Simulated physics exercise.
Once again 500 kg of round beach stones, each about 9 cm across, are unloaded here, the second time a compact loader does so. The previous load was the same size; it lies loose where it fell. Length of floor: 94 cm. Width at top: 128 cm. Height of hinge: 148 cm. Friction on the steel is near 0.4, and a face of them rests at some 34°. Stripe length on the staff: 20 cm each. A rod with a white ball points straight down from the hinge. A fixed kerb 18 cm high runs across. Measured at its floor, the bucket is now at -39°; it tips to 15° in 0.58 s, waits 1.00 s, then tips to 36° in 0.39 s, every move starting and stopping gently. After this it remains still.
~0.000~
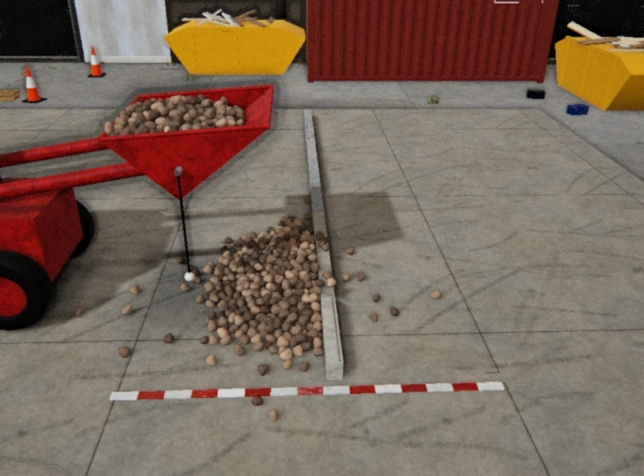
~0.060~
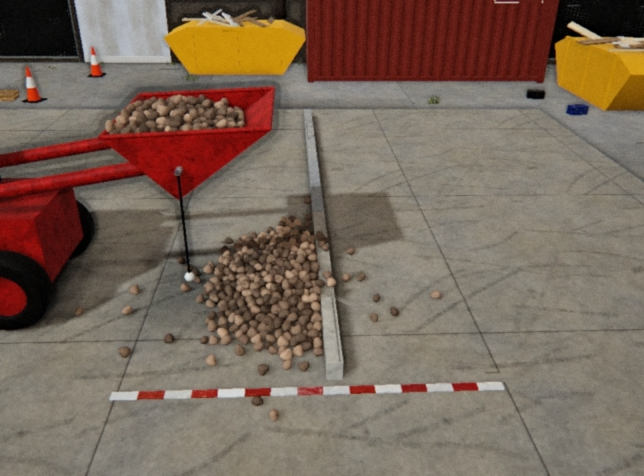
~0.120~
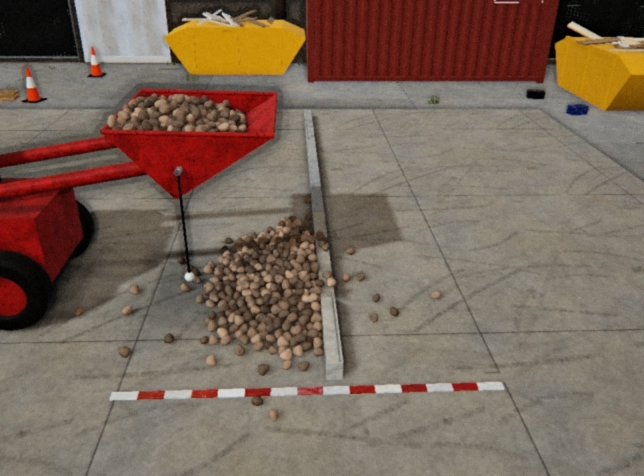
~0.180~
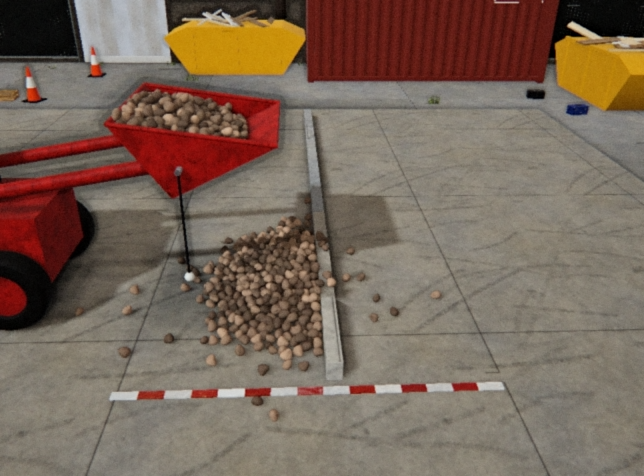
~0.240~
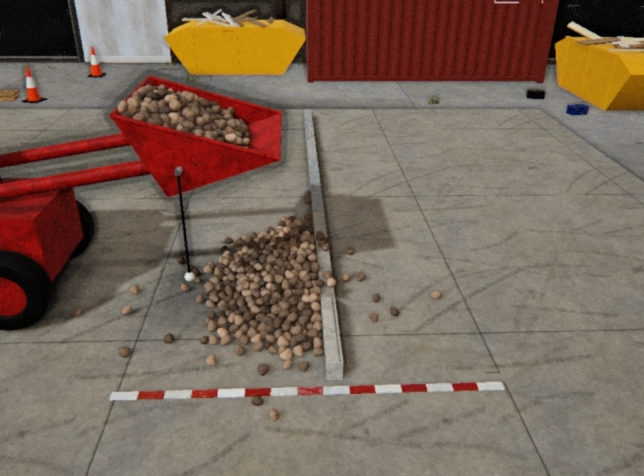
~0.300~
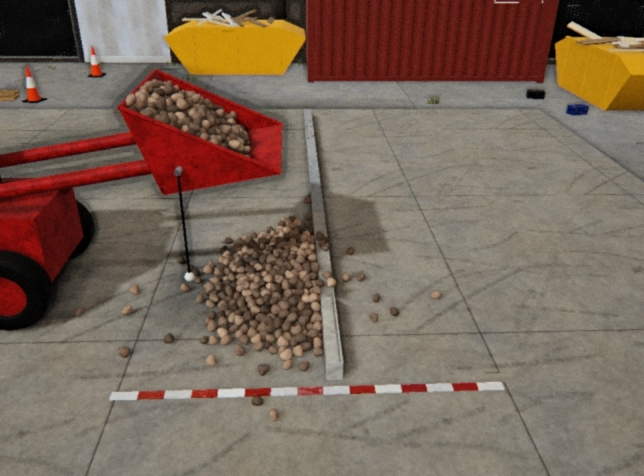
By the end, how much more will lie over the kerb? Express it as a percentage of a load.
About 54 per cent.
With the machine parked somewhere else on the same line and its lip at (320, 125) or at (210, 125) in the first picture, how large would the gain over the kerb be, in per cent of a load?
Roughly 95 and 5 per cent, in that order.
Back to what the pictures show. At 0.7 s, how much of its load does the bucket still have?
Close to 100 in a hundred is still held.
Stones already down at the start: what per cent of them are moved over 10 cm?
I'd say roughly 5 per cent of them.
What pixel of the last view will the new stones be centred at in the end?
They settle centred around (336, 273).
After 0.4 s the floor is at 6°; in per cent of one load, 100 in the bucket, 99 on this side of the kerb, 1 over the kerb; the foremost stones are at (371, 288).
After 0.7 s the floor is at 15°; in per cent of one load, 100 in the bucket, 99 on this side of the kerb, 1 over the kerb; the foremost stones are at (371, 288).
After 2.4 s the floor is at 36°; in per cent of one load, 0 in the bucket, 155 on this side of the kerb, 45 over the kerb; the foremost stones are at (488, 271).
After 5.2 s the floor is at 36°; in per cent of one load, 0 in the bucket, 145 on this side of the kerb, 56 over the kerb; the foremost stones are at (495, 269). Net gain over the kerb, 54.
